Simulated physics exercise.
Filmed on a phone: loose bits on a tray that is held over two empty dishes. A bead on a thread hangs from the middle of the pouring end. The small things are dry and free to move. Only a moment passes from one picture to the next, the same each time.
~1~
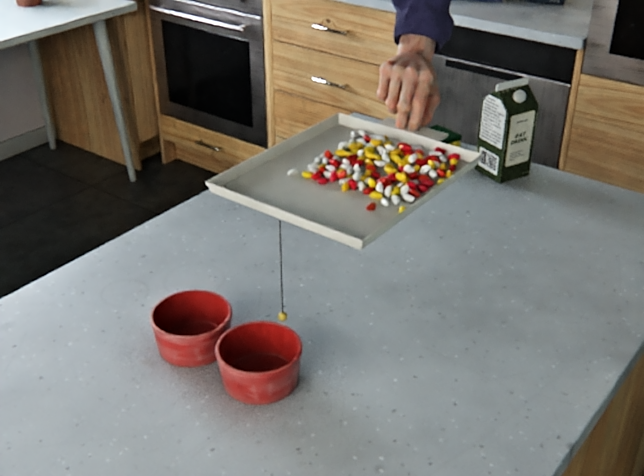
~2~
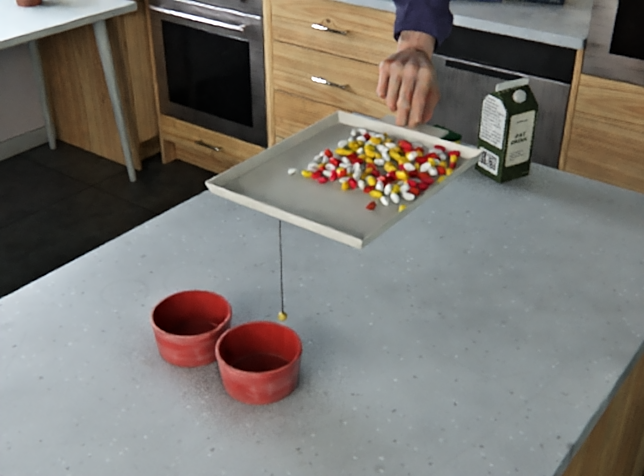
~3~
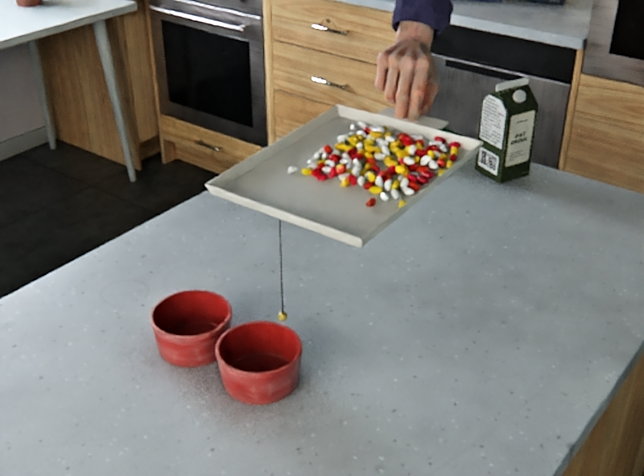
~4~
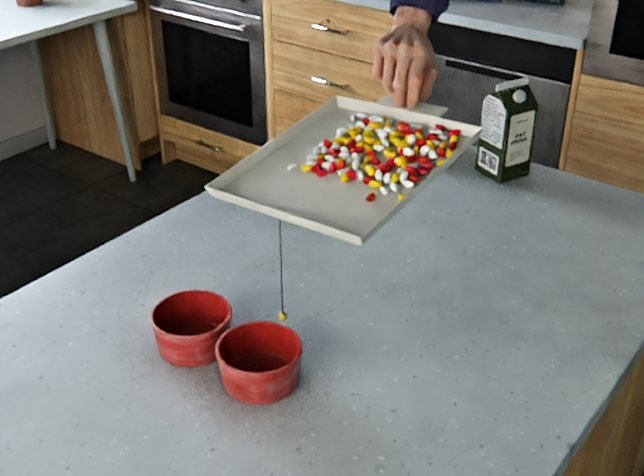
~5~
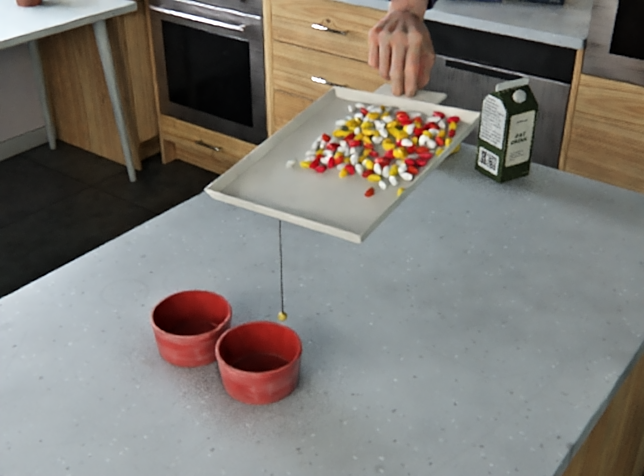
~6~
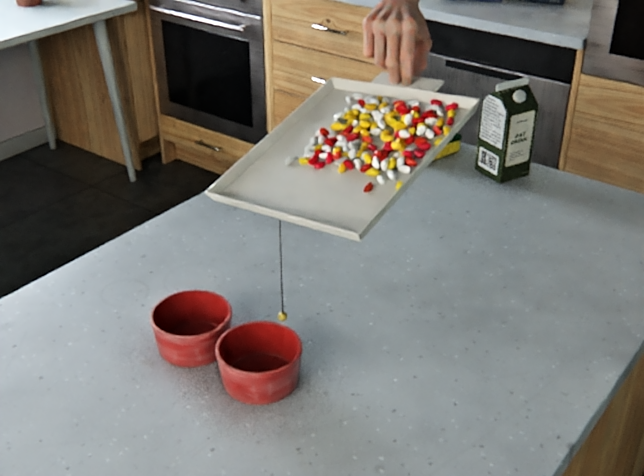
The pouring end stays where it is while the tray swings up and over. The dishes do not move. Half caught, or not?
Together they catch over half.
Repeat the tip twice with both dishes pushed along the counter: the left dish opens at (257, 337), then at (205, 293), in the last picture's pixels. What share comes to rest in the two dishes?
In turn 30 and 60 in a hundred.
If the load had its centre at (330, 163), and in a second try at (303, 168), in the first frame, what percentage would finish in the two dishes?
Roughly 80 per cent, and 80 per cent.
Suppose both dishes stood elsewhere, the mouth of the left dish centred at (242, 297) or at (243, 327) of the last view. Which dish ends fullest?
The first try: The left-hand dish. The second: The dish on the left.
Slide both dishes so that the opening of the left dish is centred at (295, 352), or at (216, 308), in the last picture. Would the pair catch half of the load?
At the first place not half, at the second over half.
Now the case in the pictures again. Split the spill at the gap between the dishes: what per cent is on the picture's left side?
Close to 40 per cent.
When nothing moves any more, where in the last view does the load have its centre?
Around (210, 342).
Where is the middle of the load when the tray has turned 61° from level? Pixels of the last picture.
At about (242, 207).
Soon, tray tipped steeply; about two thirds on the tray; a stray few in the right dish; a small part in the left dish; about a quarter in the air.
A while on, tray tipped past a quarter turn; a small part on the tray; about a quarter in the right dish; about a third in the left dish; about a quarter outside both; about a quarter in the air.
Towards the end, tray tipped past a quarter turn; about a quarter in the right dish; about a third in the left dish; about a third outside both.
Finally, tray tipped past a quarter turn; about a quarter in the right dish; about a third in the left dish; about a third outside both.
